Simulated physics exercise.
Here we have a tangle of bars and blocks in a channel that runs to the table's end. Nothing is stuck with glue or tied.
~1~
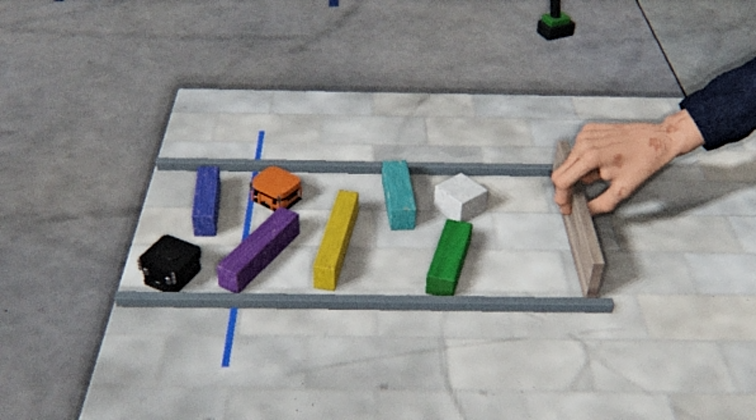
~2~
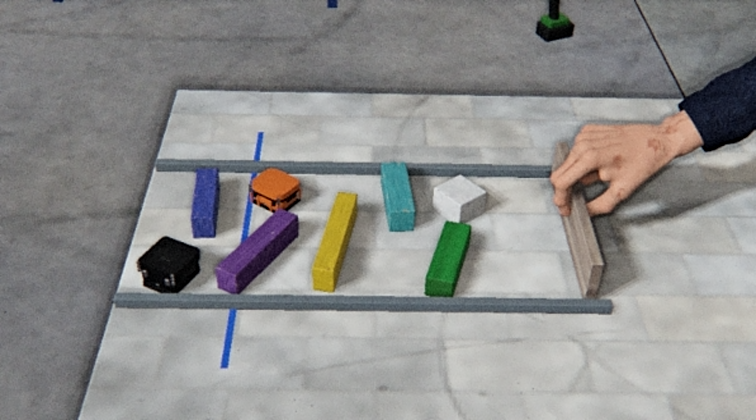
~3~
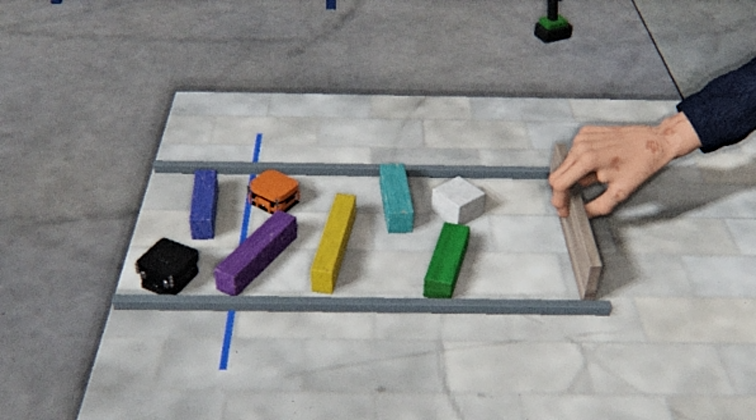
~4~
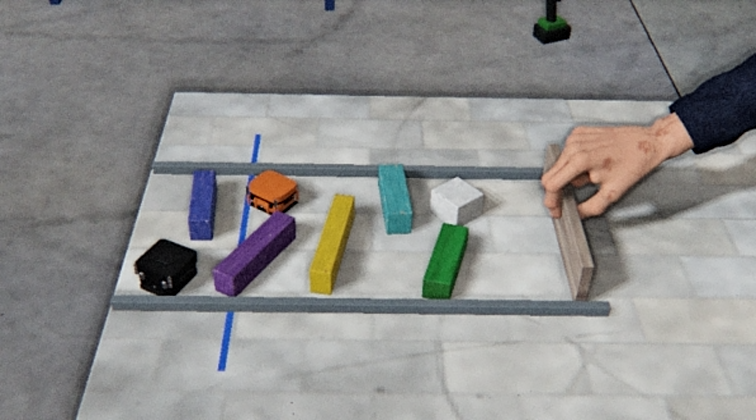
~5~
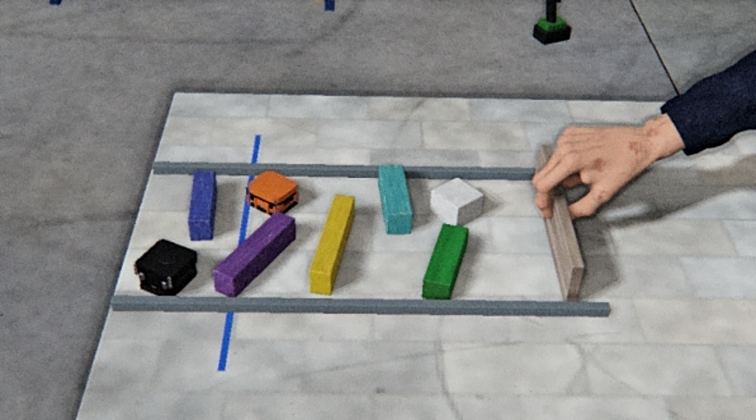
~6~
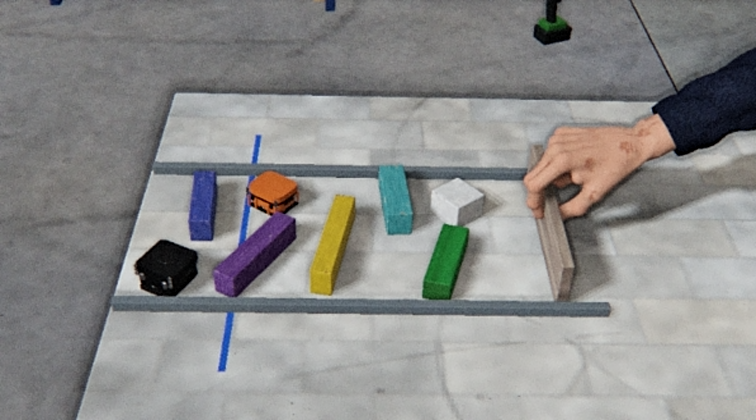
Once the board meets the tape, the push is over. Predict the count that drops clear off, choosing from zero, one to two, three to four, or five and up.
The count is one to two.
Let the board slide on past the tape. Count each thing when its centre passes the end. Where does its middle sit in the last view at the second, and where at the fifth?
Its middle is around (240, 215) and later (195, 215).
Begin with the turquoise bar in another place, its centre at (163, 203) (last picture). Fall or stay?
Result: It comes off.
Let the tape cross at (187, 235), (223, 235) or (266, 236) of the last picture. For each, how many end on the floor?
So, one try after another, the floor gets 5, then 2, then 0.
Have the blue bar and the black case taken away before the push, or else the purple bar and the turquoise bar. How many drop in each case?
Tally of falls: 0 for the first try, 0 for the second.
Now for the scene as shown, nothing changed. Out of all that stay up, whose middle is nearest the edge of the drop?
Foremost is the black case.
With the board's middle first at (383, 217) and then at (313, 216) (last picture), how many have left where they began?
That makes 4 at the first spot and 7 at the second.
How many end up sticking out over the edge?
That comes to 2 of them.
A little later, none off yet; black case at rest near (168, 269); blue bar at rest near (203, 206); purple bar at rest near (256, 254).
Next, none off yet; black case at rest near (168, 269); blue bar at rest near (203, 206); purple bar shifted a little near (228, 257).
When it is over, the number that fall off is one or two; down, blue bar.
